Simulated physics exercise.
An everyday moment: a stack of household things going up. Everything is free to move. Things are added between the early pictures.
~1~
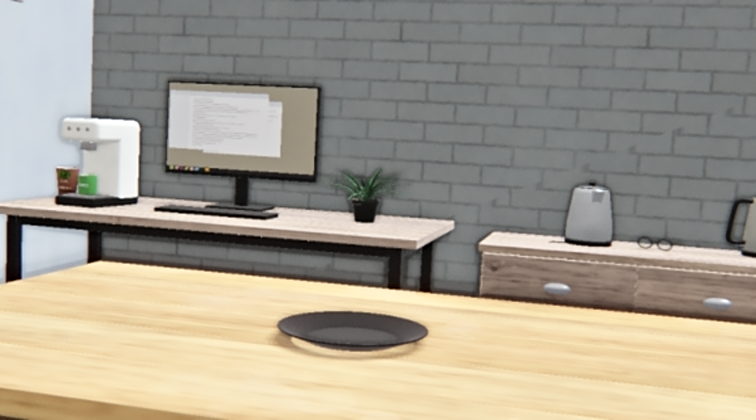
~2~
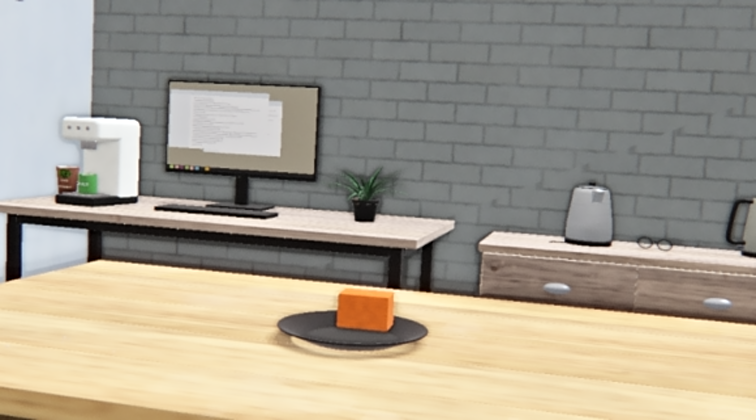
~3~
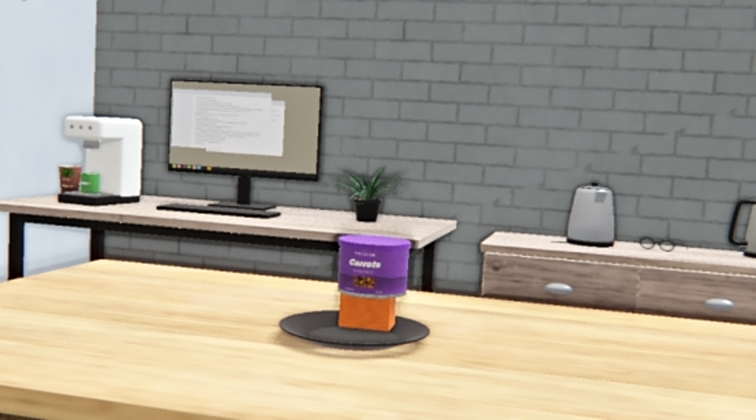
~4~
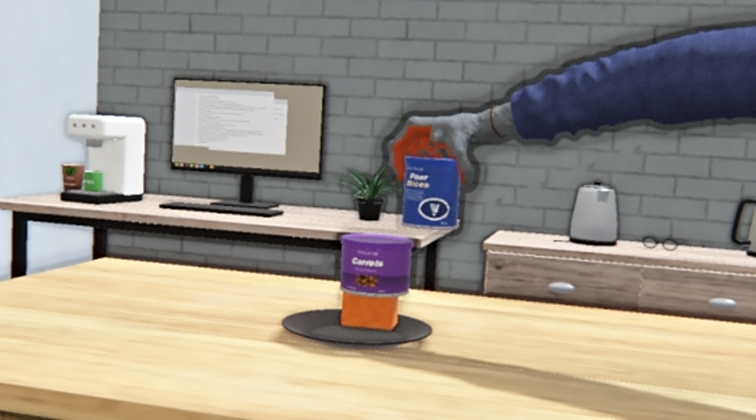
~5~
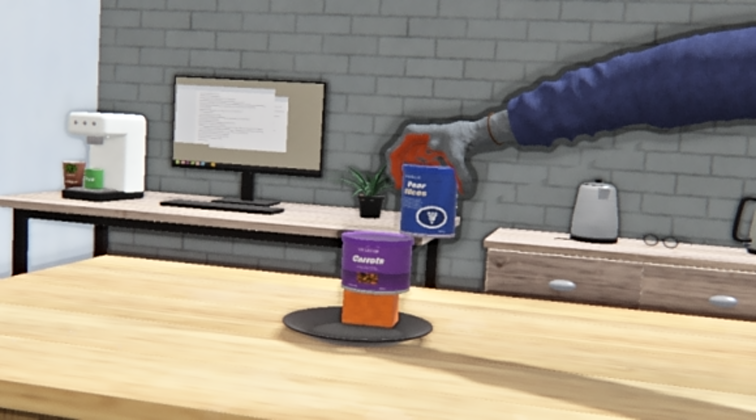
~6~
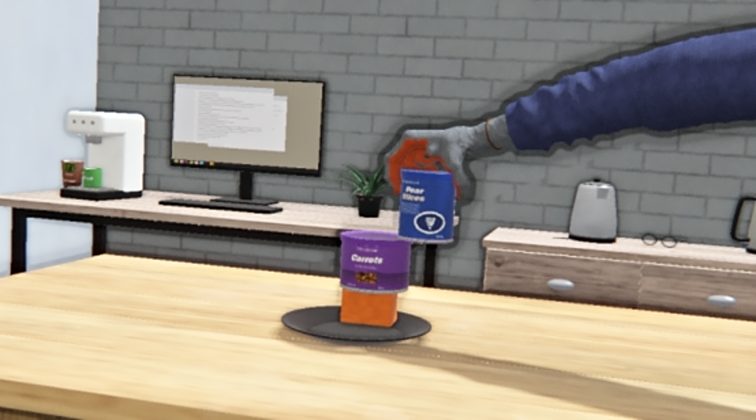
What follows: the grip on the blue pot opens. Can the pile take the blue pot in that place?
It loses its balance.
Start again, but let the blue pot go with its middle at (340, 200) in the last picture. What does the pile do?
Then it loses its balance.
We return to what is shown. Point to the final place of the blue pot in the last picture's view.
Around (481, 321).
Then, 0.30 s after the last picture, blue pot now fallen.
Then, 0.40 s after the last picture, things are still on the move.
Then, 1.50 s after the last picture, nothing new.
At rest, fallen, blue pot; the other 3 in place. Seen from the same camera at the end, blue pot near (481, 321). The pile comes apart.
